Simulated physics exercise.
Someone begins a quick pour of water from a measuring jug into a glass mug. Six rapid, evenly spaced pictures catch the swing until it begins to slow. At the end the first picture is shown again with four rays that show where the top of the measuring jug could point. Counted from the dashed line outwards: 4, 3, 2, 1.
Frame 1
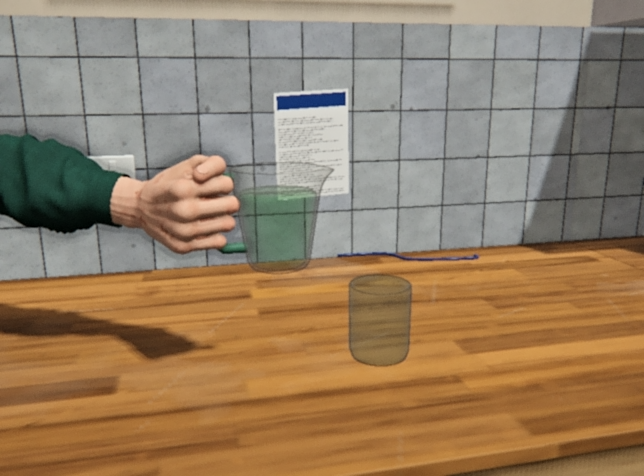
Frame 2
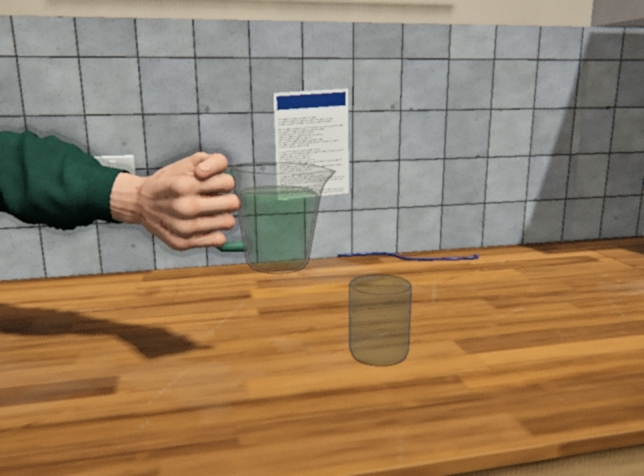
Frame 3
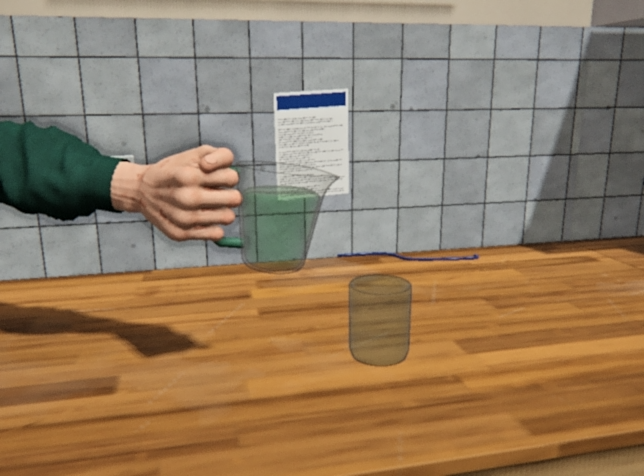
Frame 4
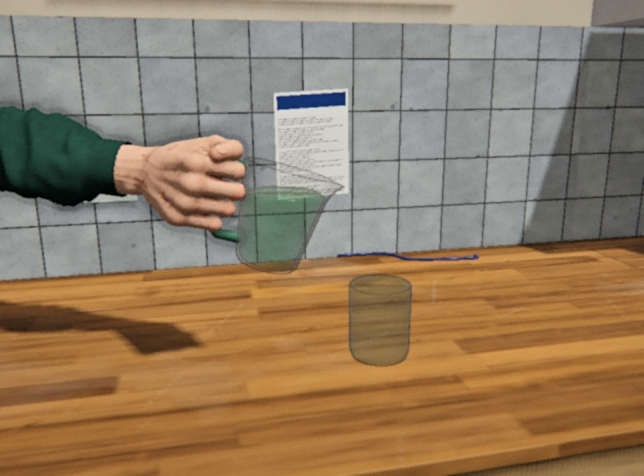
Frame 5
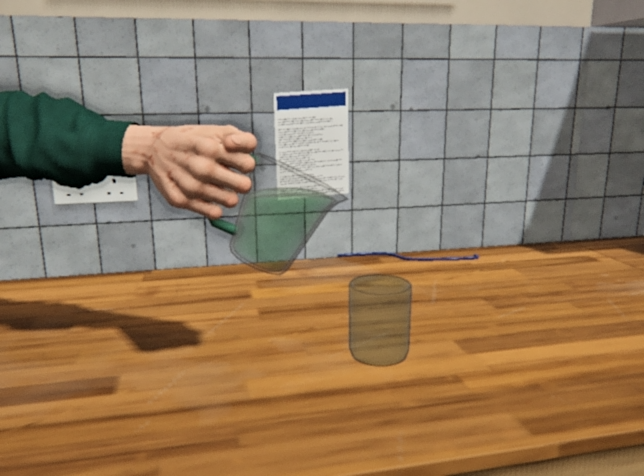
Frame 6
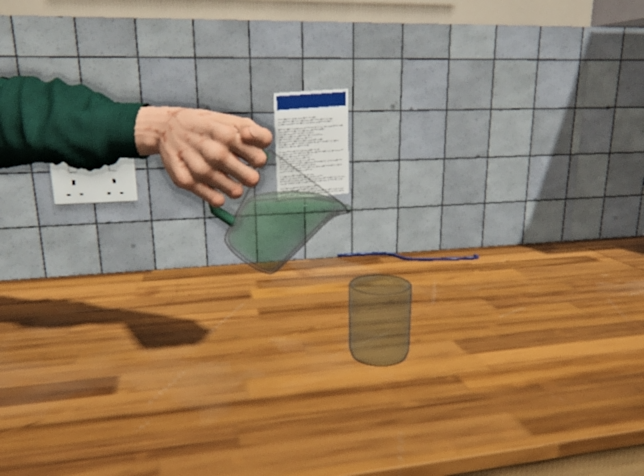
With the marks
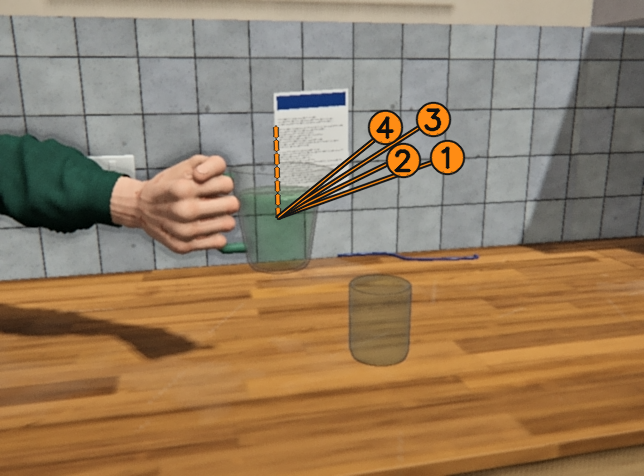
A hand in a green sleeve held a clear measuring jug of water upright above a wooden counter, then tilted it steadily to the right, its lip lowering near a glass mug.
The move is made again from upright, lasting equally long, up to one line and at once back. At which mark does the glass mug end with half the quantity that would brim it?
Take 3.
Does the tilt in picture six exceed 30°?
Yes, it does.
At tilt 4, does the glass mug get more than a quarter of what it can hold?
Yes, clearly.
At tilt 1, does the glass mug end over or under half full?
Over.
On the marked copy, 1 at (431, 162); 2 at (386, 164); 3 at (418, 127); 4 at (373, 140).
If 1 is chosen, the glass mug ends with about 79 % of what it can hold.
If 2 is chosen, the glass mug ends with about 65 % of what it can hold.
If 3 is chosen, the glass mug ends with about 50 % of what it can hold.
If 4 is chosen, the glass mug ends with about 37 % of what it can hold.
